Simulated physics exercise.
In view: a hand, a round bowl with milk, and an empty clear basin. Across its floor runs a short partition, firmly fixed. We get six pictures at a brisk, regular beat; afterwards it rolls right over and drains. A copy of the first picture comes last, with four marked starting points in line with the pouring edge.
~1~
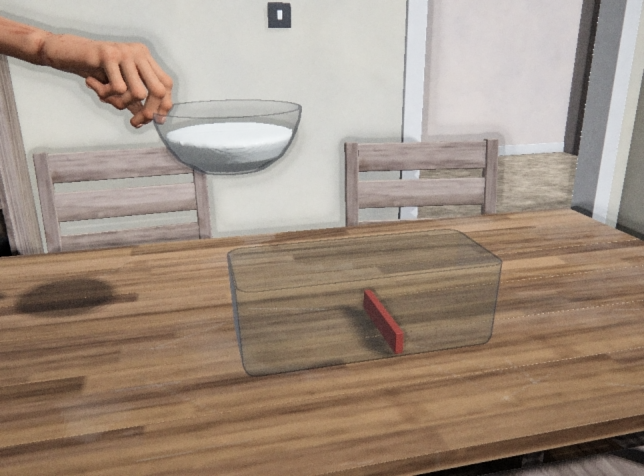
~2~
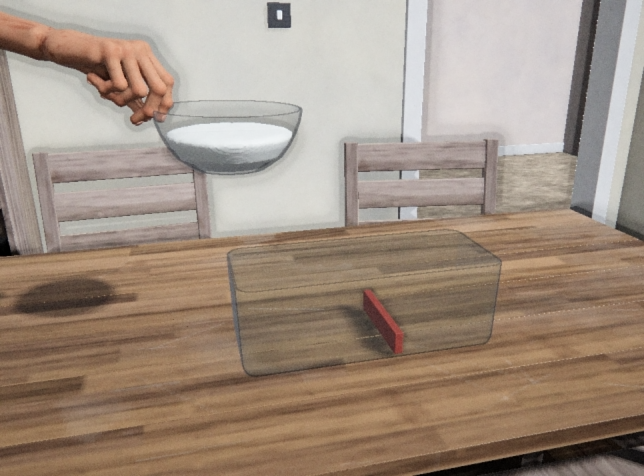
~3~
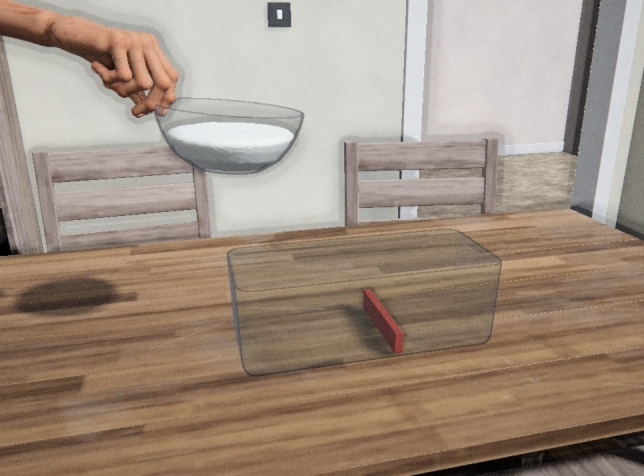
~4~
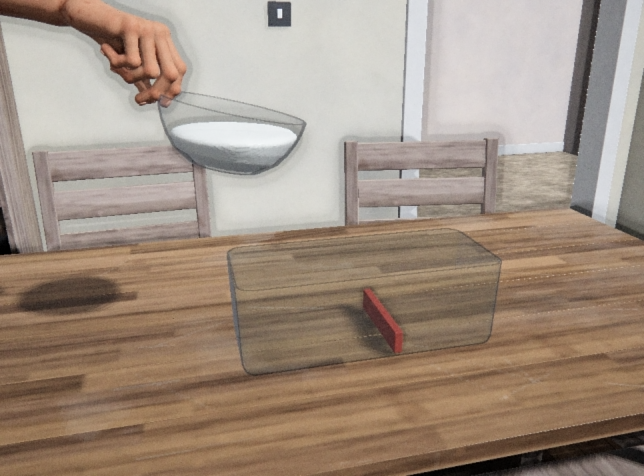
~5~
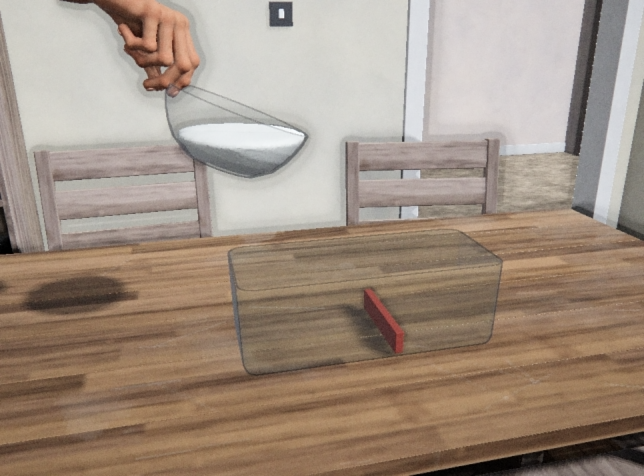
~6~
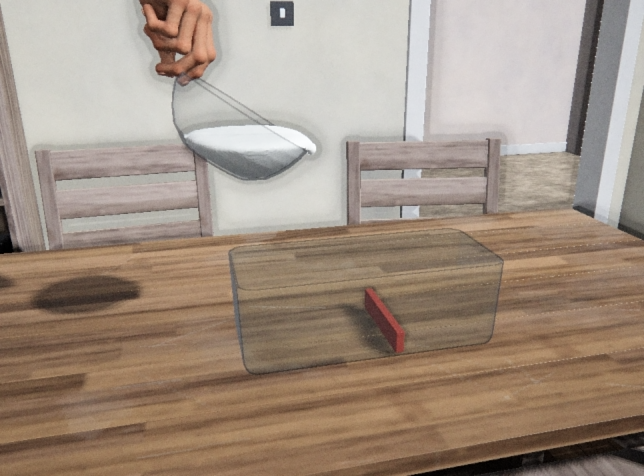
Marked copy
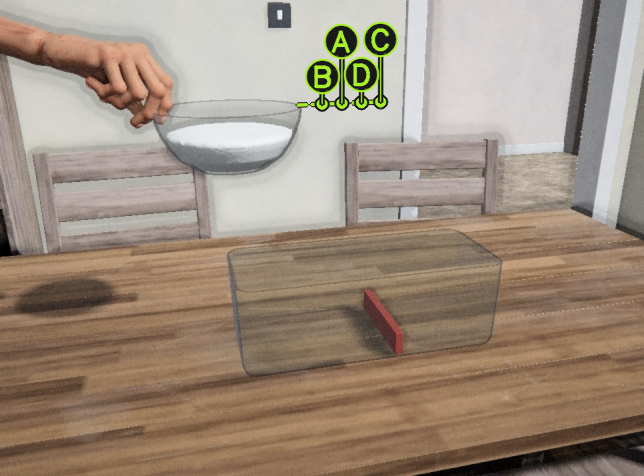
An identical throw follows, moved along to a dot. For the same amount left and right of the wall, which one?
Take A.
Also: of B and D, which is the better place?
D it is.
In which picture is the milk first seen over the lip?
In picture 6.
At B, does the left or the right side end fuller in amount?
The left one.
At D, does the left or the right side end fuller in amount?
The right side.
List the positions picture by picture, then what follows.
In the first picture, upright, lip at (298, 105); basin from (243, 374) to (489, 339); top of the wall at (382, 310); nothing has left yet.
In the second picture, upright, lip at (298, 106); nothing has left yet.
In the third picture, tipped about 6°, lip at (300, 112); nothing has left yet.
In the fourth picture, tipped about 13°, lip at (303, 120); nothing has left yet.
In the fifth picture, tipped about 23°, lip at (305, 133); nothing has left yet.
In the sixth picture, tipped about 34°, lip at (304, 146); milk is over the lip, down to (307, 151).
On the marked copy, A at (341, 103); B at (322, 104); C at (380, 101); D at (361, 102).
For place A, about 53 % ends left of the wall and 46 % right of it.
For place B, about 85 % ends left of the wall and 14 % right of it.
For place C, about 21 % ends left of the wall and 78 % right of it.
For place D, about 32 % ends left of the wall and 66 % right of it.
